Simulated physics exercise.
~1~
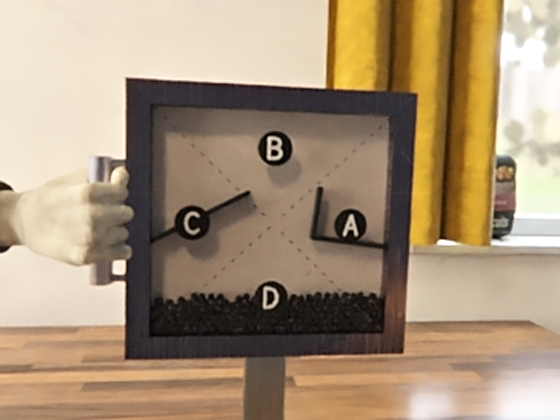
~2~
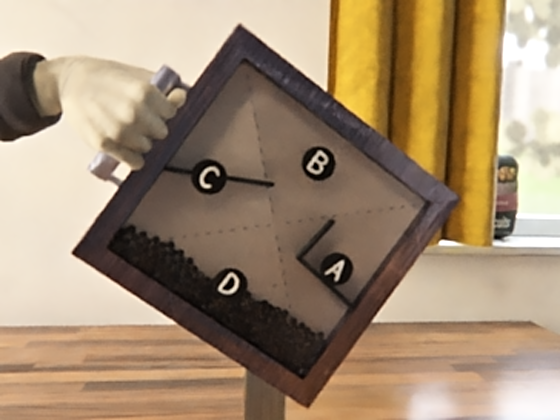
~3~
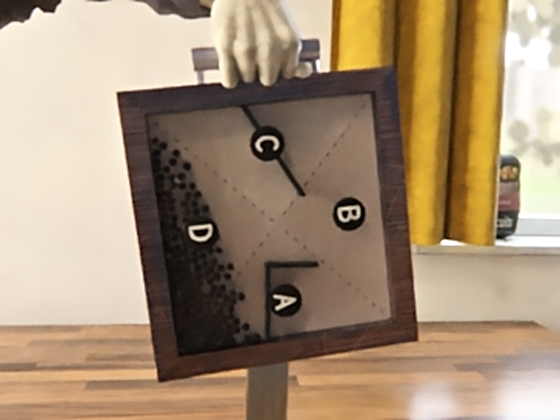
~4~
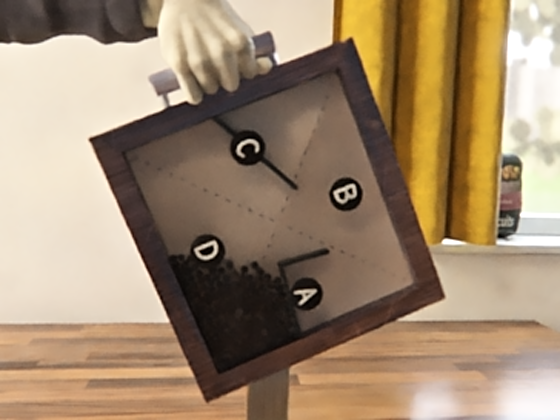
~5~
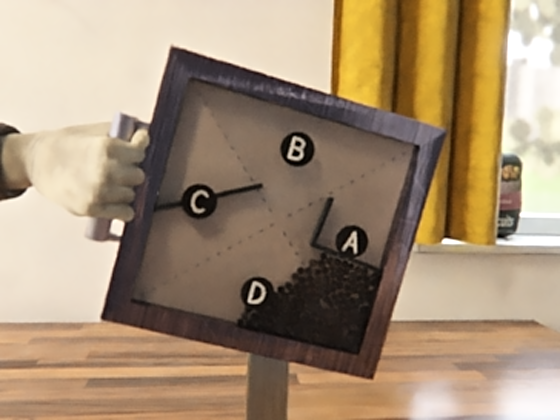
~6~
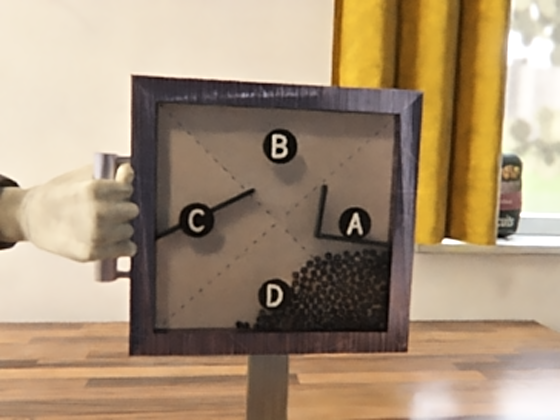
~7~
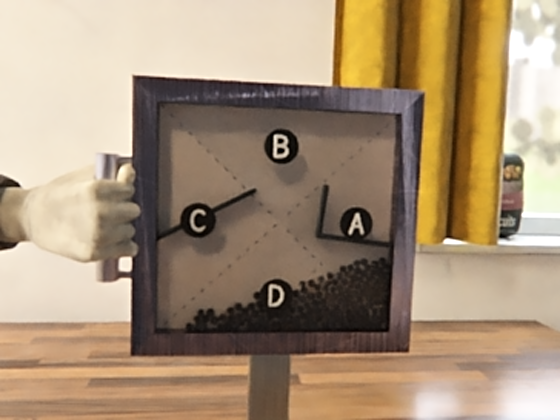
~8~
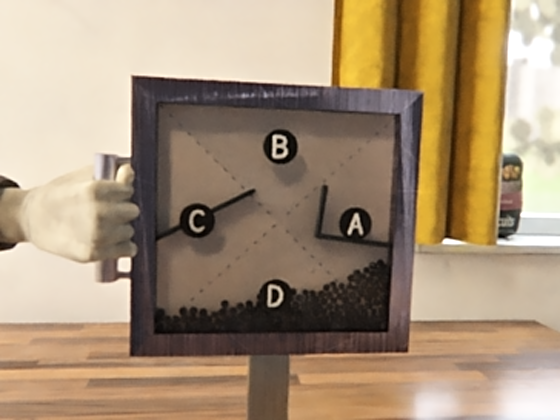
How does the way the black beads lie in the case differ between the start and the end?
At the start the beads lie in a nearly even layer along the bottom of the case. At the end they still lie along the bottom, but the layer slopes, thin on the left and piled higher toward the right.
Black beads in a square case sliding as a hand turns it clockwise and back, settling along the bottom, higher at right.
